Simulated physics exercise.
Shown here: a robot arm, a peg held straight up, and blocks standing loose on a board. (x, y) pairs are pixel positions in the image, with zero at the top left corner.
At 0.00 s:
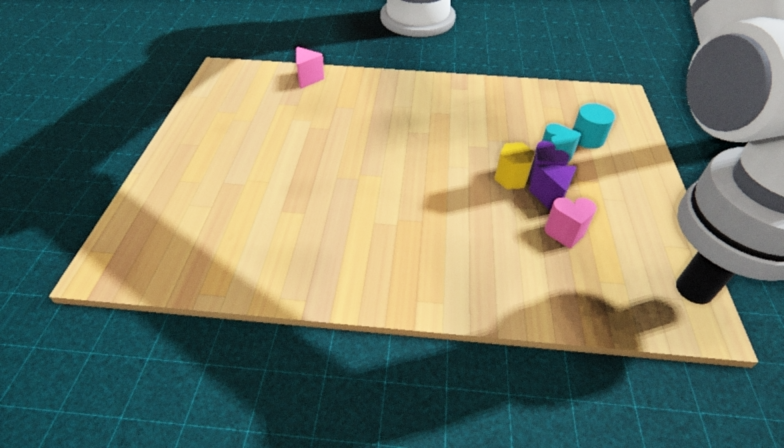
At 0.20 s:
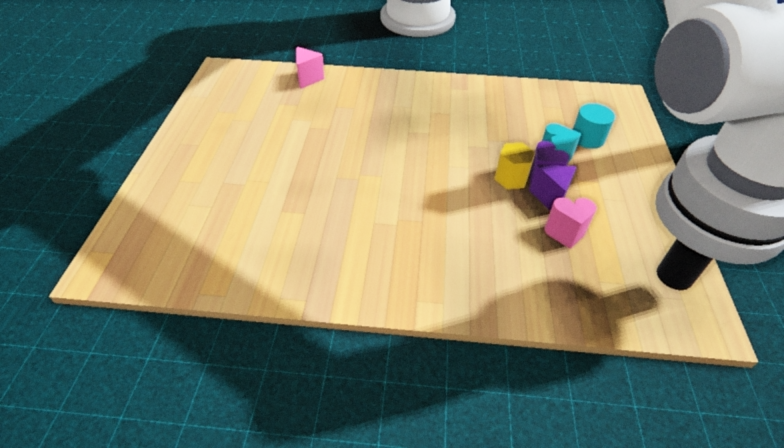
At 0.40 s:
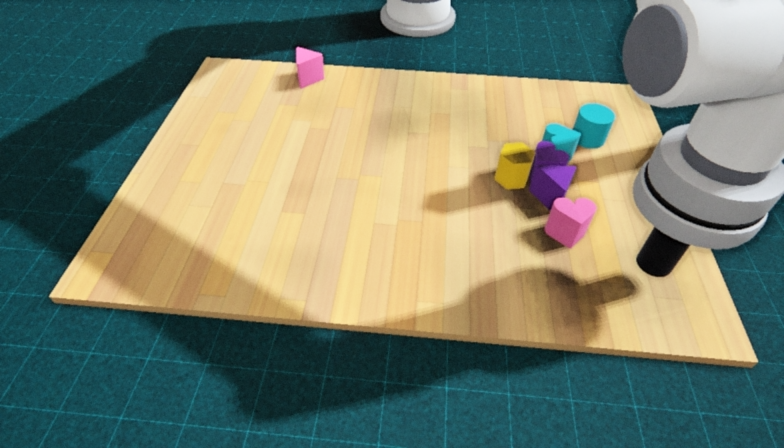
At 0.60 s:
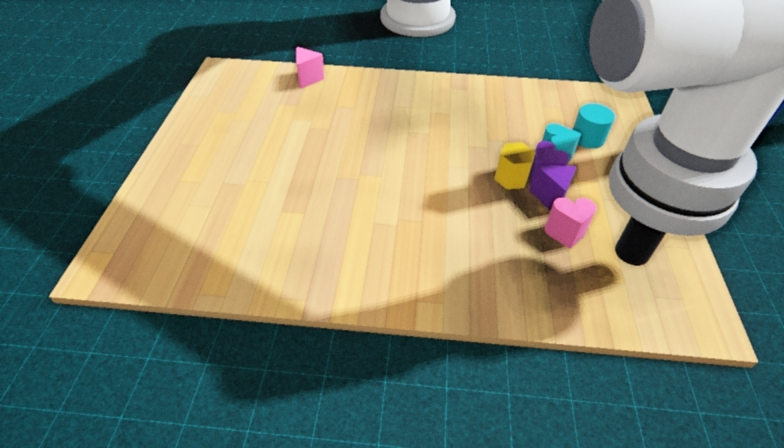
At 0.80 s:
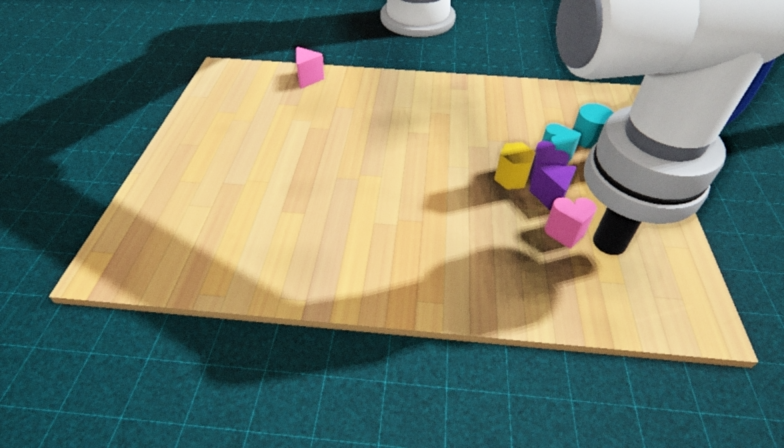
A robot arm holding a black peg upright moves left and slightly away across the right side of a wooden board, drawing close to a pink heart block beside the yellow, purple and turquoise blocks, which stay still.
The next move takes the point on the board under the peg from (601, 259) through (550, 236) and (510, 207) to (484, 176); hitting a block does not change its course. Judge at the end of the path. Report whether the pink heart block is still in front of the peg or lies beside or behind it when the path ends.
It slips out to the side or back.
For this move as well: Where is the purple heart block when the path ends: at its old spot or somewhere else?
That block slides.
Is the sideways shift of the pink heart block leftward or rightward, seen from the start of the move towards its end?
It moves off to the right.
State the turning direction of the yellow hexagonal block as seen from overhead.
Looking down, it rotates anti-clockwise.
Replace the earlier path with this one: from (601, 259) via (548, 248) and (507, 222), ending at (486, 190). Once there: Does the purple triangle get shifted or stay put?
That block stays in place.
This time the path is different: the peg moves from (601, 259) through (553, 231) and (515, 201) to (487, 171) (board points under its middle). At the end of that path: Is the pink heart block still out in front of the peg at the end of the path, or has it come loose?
My prediction: In front.
On the path given first. One third of the way, peg at (555, 219); purple heart block at (549, 150); purple triangle at (555, 168); pink heart block at (548, 188), turned 50° clockwise.
Two thirds of the way, peg at (514, 189); yellow hexagonal block at (510, 141), turned 30° anticlockwise; purple heart block at (549, 146); purple triangle at (556, 164), turned 15° clockwise; pink heart block at (525, 161), turned 95° clockwise.
At the end, peg at (488, 159); yellow hexagonal block at (502, 120), turned 60° anticlockwise; purple heart block at (549, 141), turned 50° clockwise; purple triangle at (556, 164), turned 15° clockwise; pink heart block at (513, 138), turned 135° clockwise.
